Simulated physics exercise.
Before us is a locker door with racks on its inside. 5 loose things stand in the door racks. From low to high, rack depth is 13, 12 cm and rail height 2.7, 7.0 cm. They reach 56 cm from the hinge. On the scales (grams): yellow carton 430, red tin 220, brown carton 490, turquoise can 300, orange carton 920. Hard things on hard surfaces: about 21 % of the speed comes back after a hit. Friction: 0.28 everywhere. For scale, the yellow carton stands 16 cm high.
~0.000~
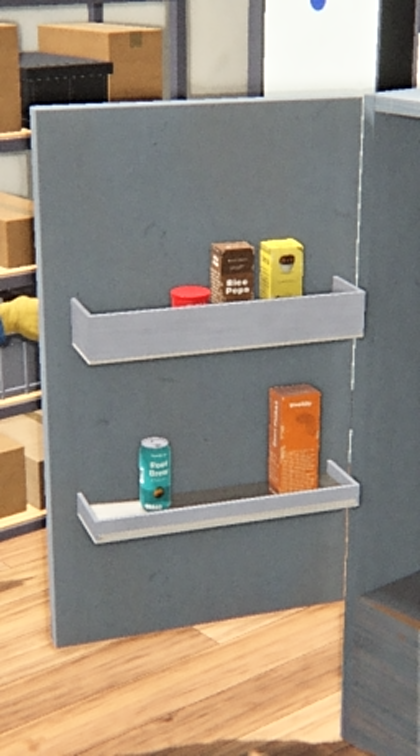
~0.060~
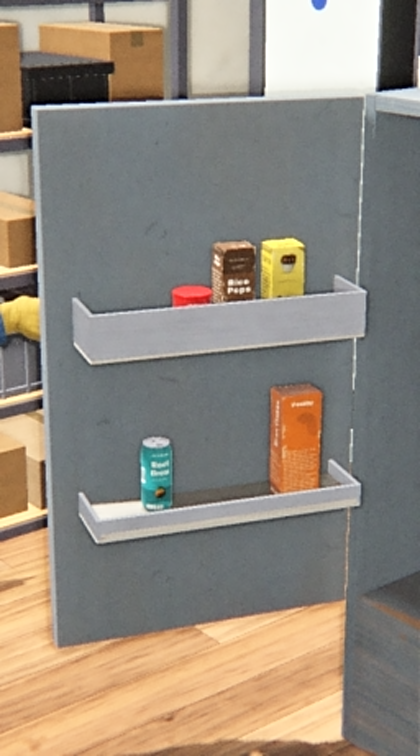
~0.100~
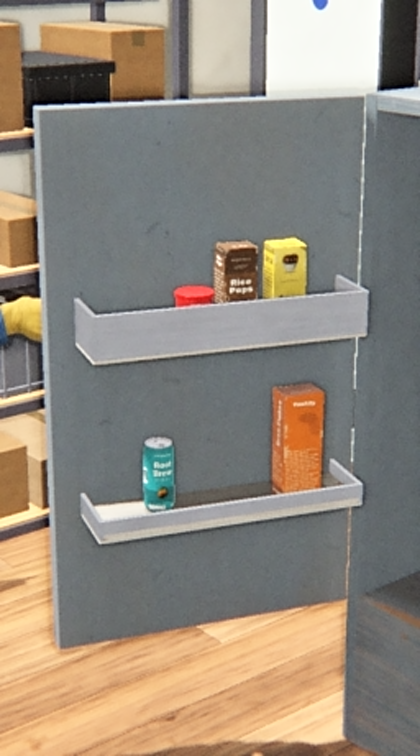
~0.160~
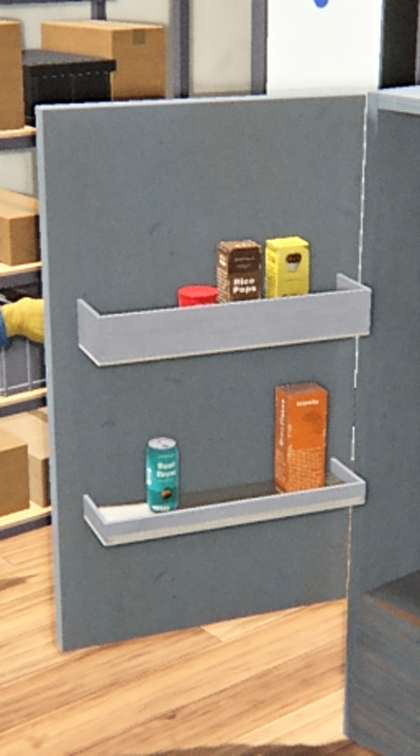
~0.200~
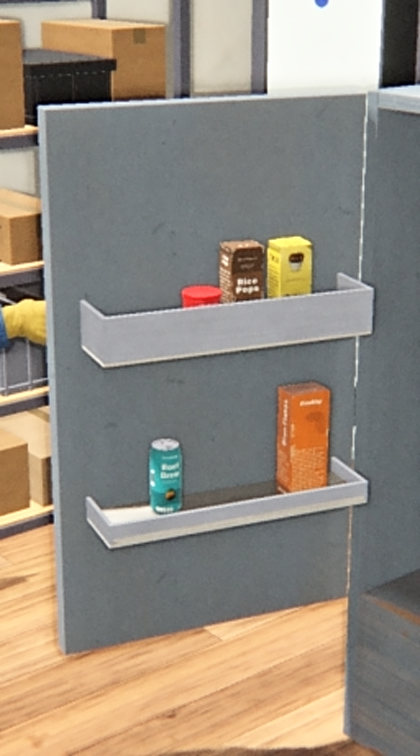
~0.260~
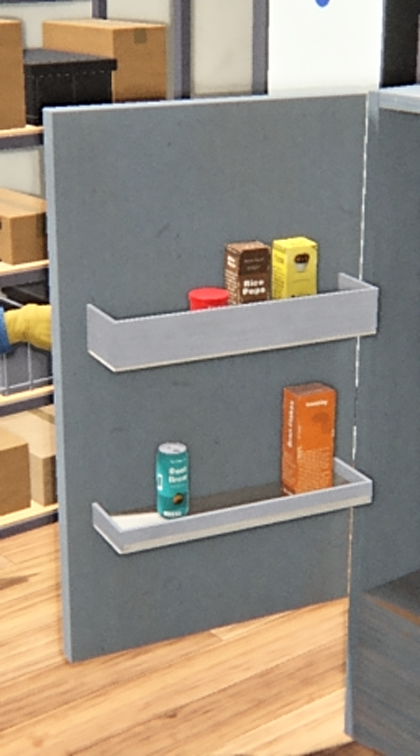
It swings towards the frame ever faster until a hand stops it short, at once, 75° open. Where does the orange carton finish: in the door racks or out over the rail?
The orange carton stays in.
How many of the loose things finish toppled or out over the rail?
1 of them.
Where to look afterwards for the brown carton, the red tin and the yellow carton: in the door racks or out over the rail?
The brown carton ends in the door racks; the red tin is still in the door racks; the yellow carton is still in the door racks.
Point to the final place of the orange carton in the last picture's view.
At about (357, 449).
By 0.56 s, door at 75°.
By 1.06 s, door at 75°; turquoise can now out over the rail; brown carton 4 cm from its spot; yellow carton 3 cm from its spot.
By 1.36 s, door at 75°; brown carton 4 cm from its spot; yellow carton 3 cm from its spot.
When it is over (1.9 s), out over the rail, turquoise can; the other 4 within 5 cm of the start. In the last view, orange carton near (357, 449).
